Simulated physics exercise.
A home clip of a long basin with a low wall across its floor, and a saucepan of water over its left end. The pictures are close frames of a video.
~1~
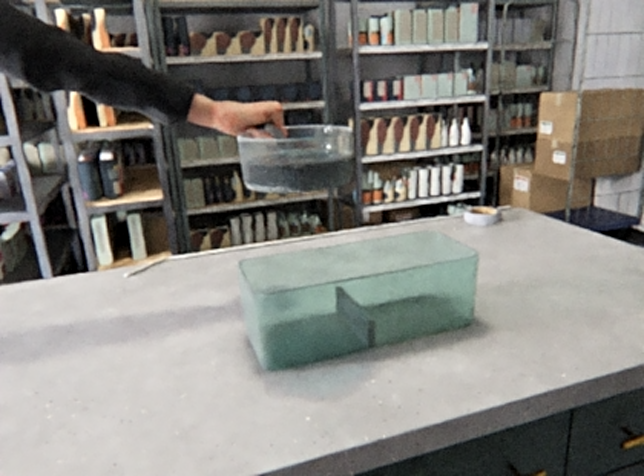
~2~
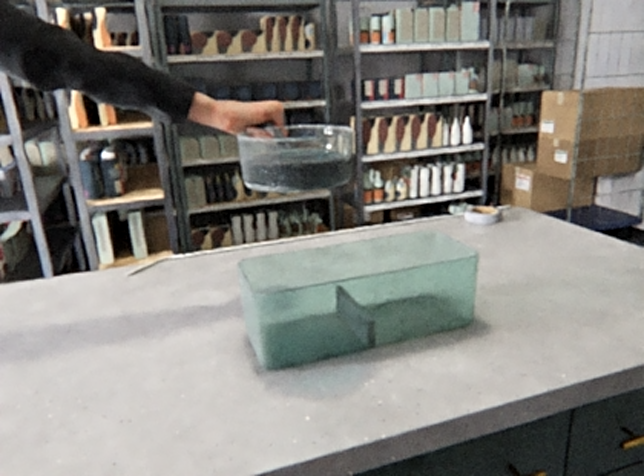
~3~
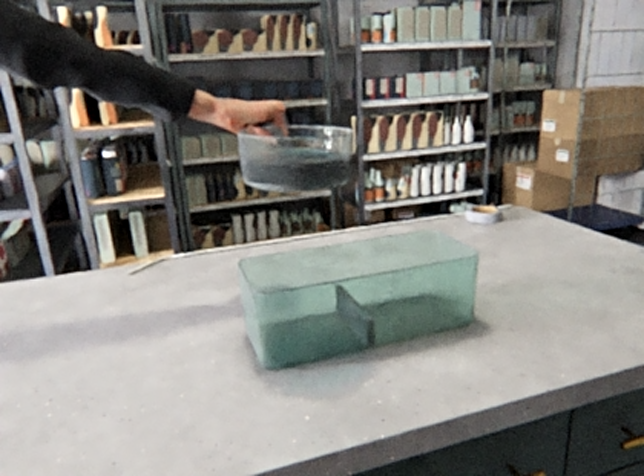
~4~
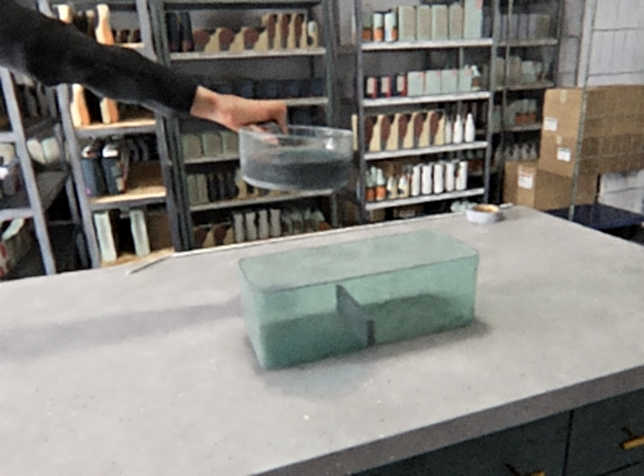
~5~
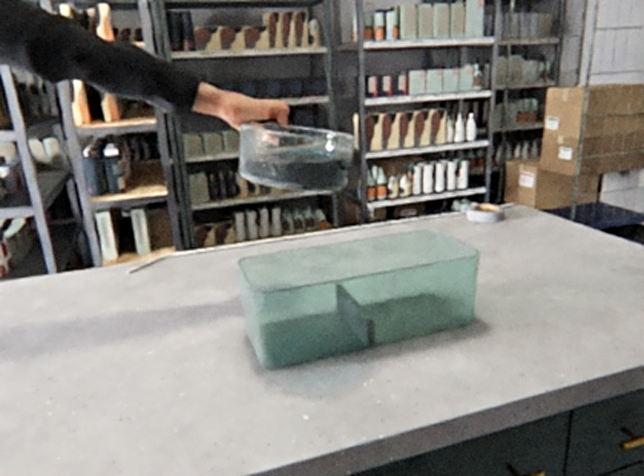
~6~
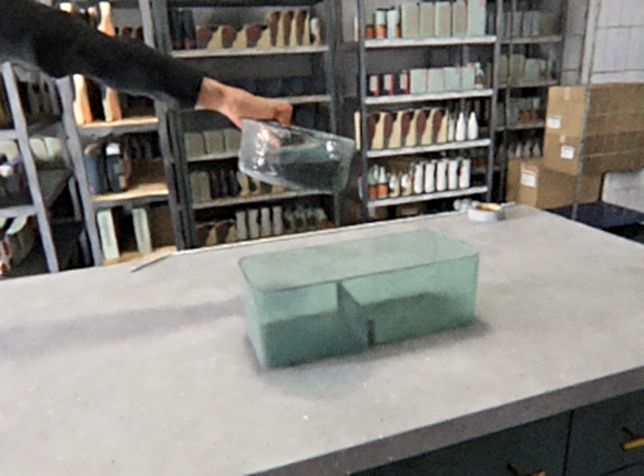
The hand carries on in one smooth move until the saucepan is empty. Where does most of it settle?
Most lies in the right-hand part.
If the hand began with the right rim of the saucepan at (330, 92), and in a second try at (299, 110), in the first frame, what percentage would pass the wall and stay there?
About 70 and 30 per cent.
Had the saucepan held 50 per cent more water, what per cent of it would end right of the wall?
About 85 per cent.
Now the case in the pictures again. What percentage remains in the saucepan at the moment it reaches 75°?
Some 50 per cent.
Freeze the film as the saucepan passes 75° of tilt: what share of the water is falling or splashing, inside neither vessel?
Roughly 40 in a hundred.
A moment on, the tilt is 75° and 50 per cent is still to pour, 0 is left of the wall and 11 right of it.
Next, the tilt is 109° and 6 per cent is still to pour, 7 is left of the wall and 75 right of it.
Then the tilt is 114° and 0 per cent is still to pour, 18 is left of the wall and 81 right of it.
Later the tilt is 114° and 0 per cent is still to pour, 18 is left of the wall and 81 right of it.
In the end 18 per cent lies left of the wall, 81 right of it and 1 outside.
